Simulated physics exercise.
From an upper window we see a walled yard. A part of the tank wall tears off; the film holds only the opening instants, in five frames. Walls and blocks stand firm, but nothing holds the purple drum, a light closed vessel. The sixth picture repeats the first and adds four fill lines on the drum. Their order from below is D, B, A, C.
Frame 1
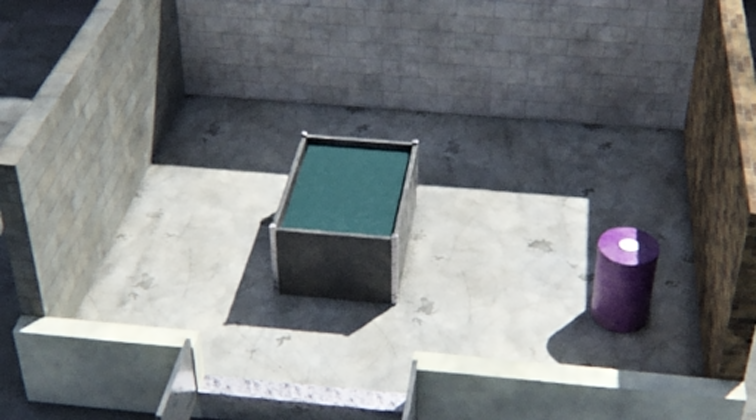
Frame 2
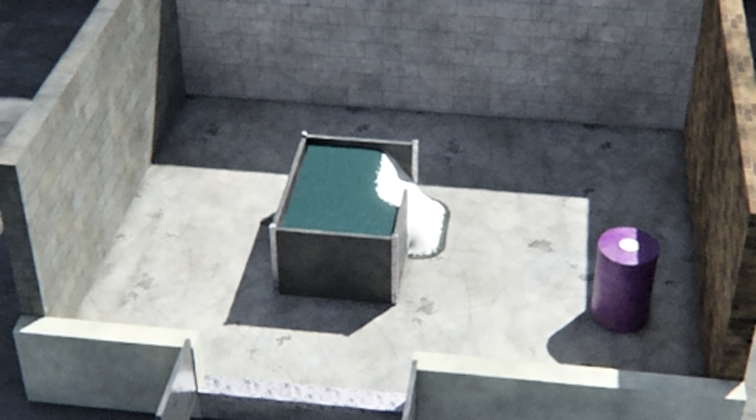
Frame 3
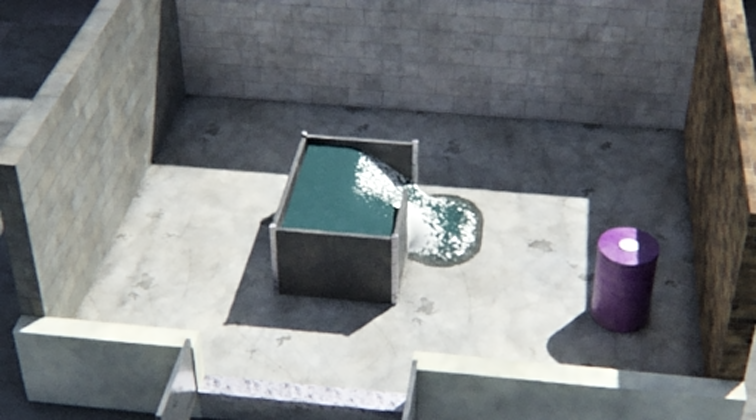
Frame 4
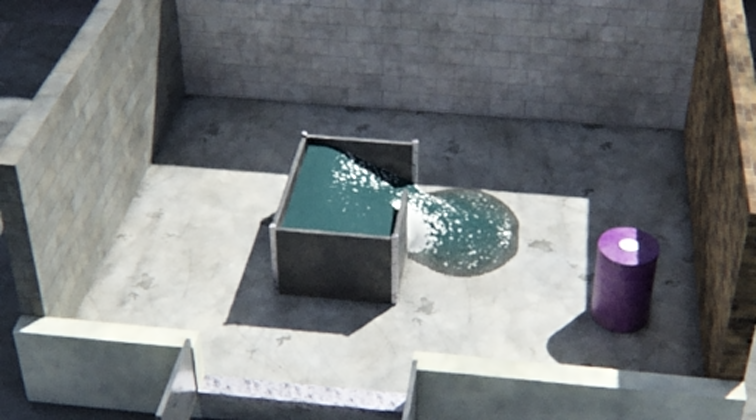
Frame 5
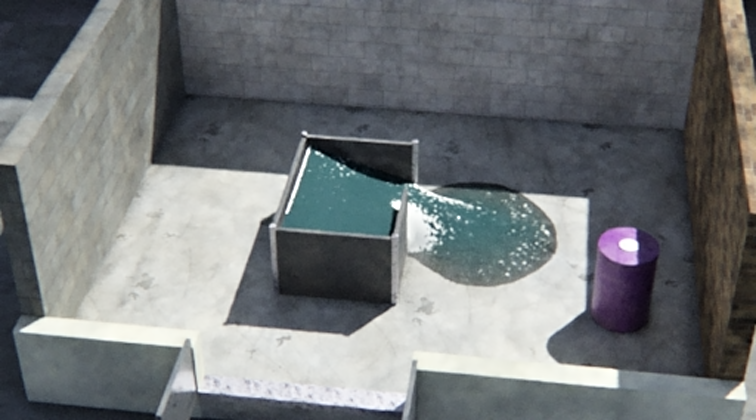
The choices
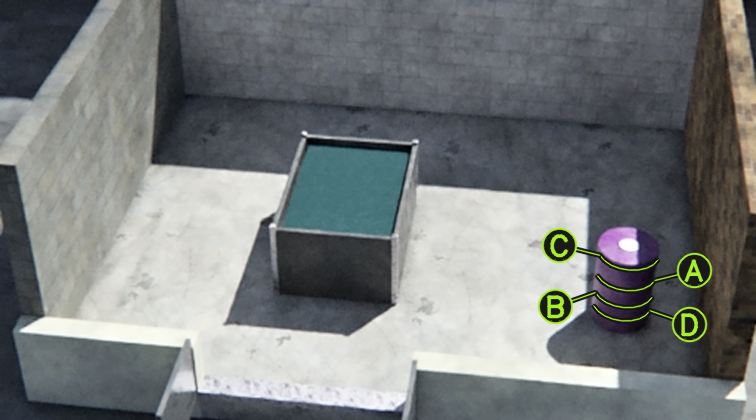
Teal water pours out through the right side of an open-topped, grey-walled tank in a sunlit walled yard, seen from a high window. The tank sits near the middle, with a purple drum standing to the right and a low pale wall with a gap in front. White and foamy at first, the water spreads rightward across the pale ground in a widening, glinting rounded pool, while the drum and the view stay still.
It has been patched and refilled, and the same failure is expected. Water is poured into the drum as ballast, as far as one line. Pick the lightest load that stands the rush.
Go for D.
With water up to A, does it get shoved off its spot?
No, that is safe.
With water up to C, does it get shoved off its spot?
No.
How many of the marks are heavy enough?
All four.
On the marked copy, A at (626, 290); B at (623, 307); C at (629, 270); D at (621, 320); from the bottom up D, B, A, C.
With A, it does not move.
With B, it does not move.
With C, it does not move.
With D, it does not move.
